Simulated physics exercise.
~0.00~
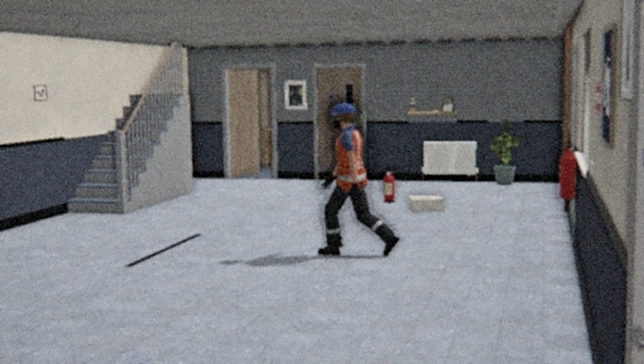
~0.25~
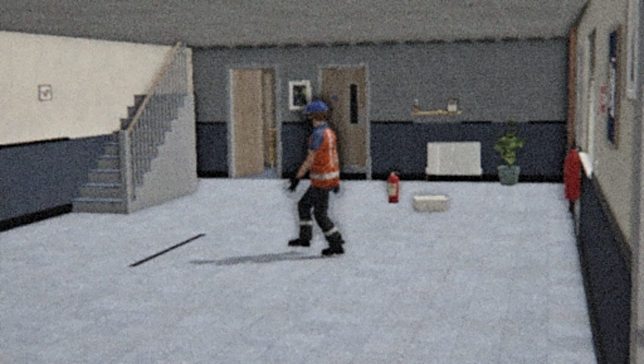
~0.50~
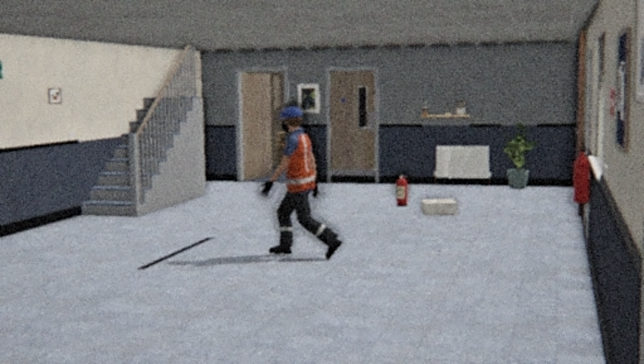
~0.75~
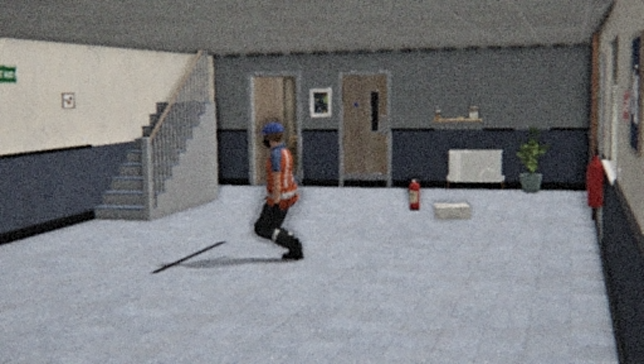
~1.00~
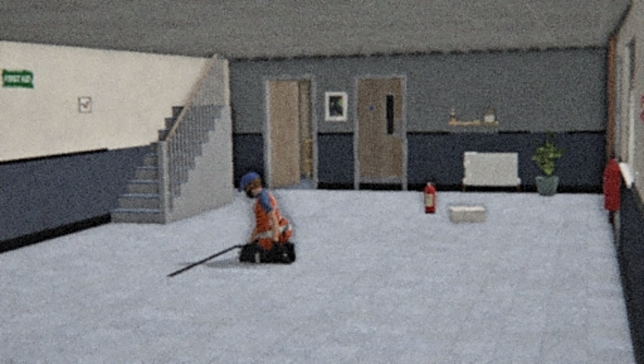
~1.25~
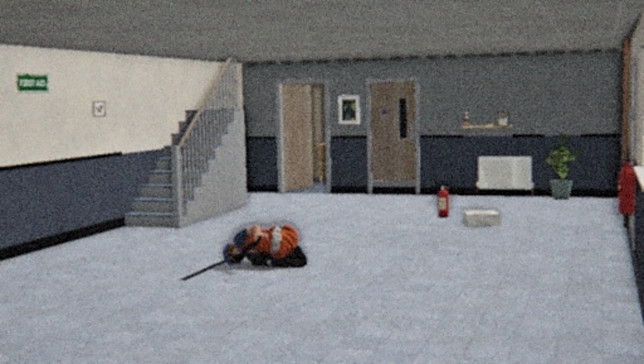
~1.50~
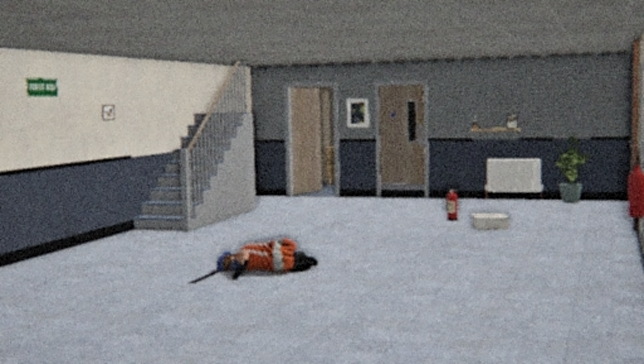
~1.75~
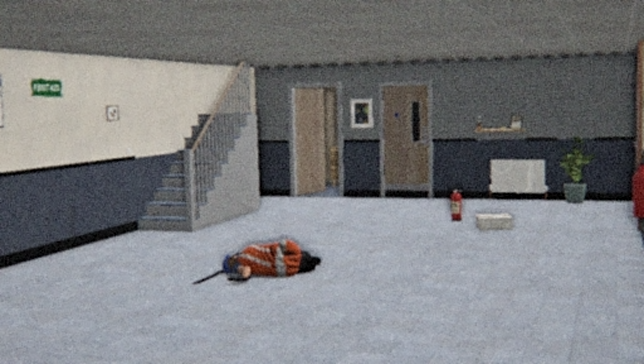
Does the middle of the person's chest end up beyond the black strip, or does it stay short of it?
It stays short of the strip. The person crumples and comes to rest on the floor with the chest still on the near side, before the black strip.
